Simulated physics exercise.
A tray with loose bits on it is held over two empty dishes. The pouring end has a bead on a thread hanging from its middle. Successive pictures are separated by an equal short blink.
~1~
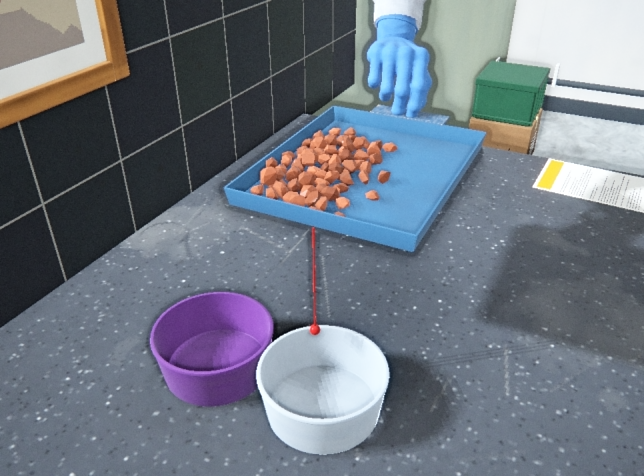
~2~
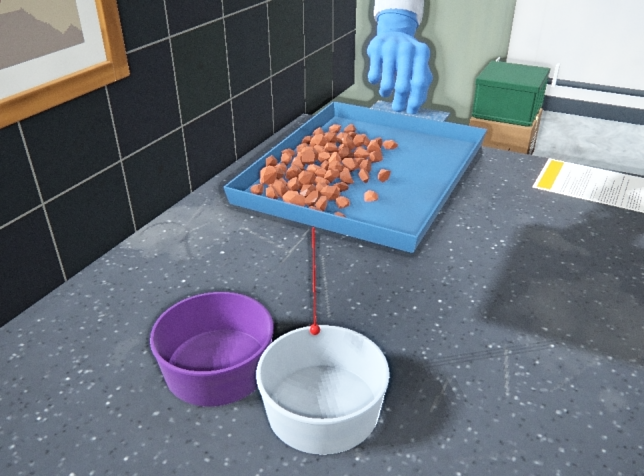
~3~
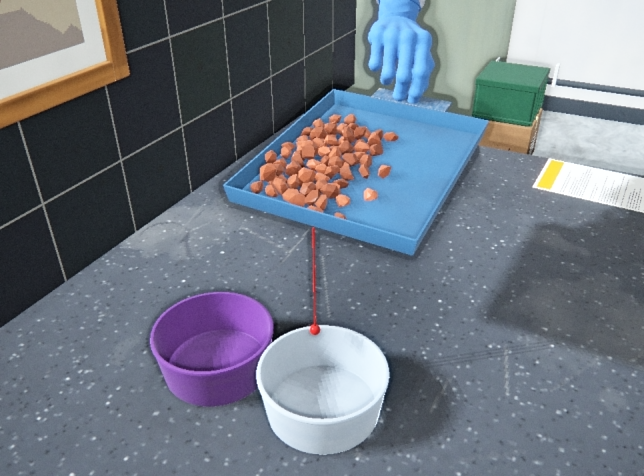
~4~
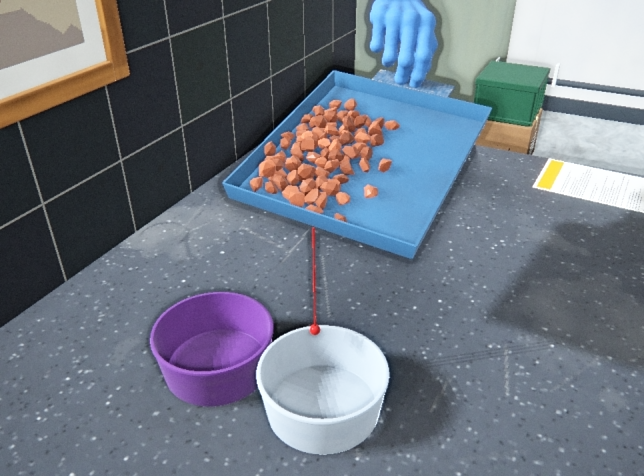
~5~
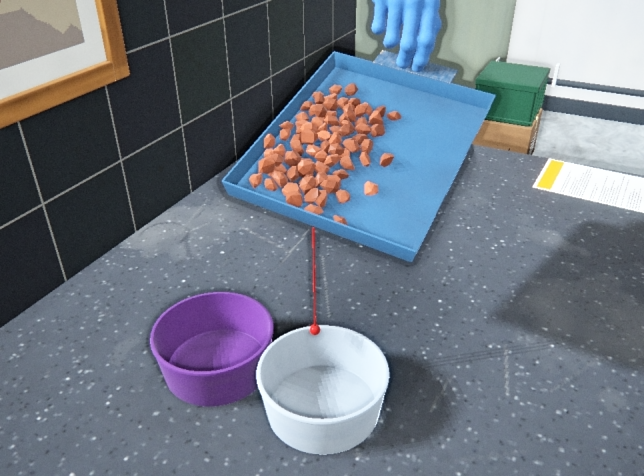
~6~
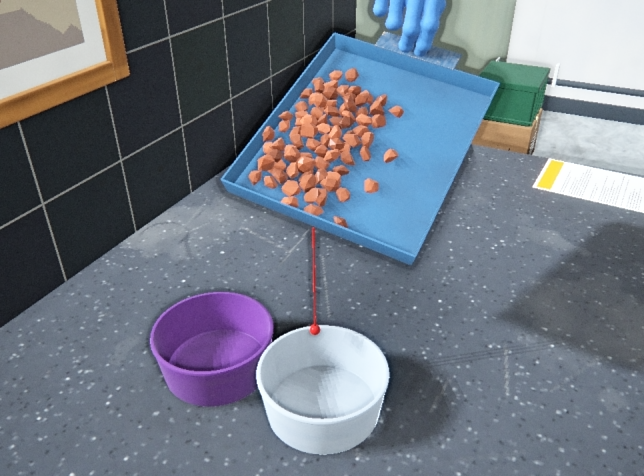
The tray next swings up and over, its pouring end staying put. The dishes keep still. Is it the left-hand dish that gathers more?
No.
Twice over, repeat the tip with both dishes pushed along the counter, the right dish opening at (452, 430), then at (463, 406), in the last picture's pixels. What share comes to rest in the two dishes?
You'd get near 70 percent first and near 80 percent next.
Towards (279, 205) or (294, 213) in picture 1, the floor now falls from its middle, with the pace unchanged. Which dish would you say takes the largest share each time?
The leftmost dish; the leftmost dish.
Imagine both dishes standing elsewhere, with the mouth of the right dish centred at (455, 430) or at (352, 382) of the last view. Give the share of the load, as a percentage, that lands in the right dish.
The first try gives 10 per cent, the second 80 per cent.
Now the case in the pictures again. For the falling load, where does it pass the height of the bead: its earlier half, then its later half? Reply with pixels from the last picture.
Early half (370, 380), late half (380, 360).
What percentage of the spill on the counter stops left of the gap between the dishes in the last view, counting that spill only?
Estimate: About 0 in every hundred.
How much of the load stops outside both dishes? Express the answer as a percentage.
It comes to 40 per cent or so.
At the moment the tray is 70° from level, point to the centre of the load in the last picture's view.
Around (361, 223).
Just after the last frame, tray tipped steeply; the larger part on the tray; about a tenth in the air.
A moment on, tray tipped past a quarter turn; about a tenth on the tray; roughly a third in the right dish; roughly a quarter outside both; roughly a quarter in the air.
Further on, tray tipped past a quarter turn; roughly half in the right dish; roughly half outside both.
When it is over, tray tipped past a quarter turn; roughly half in the right dish; not one in the left dish; roughly half outside both.
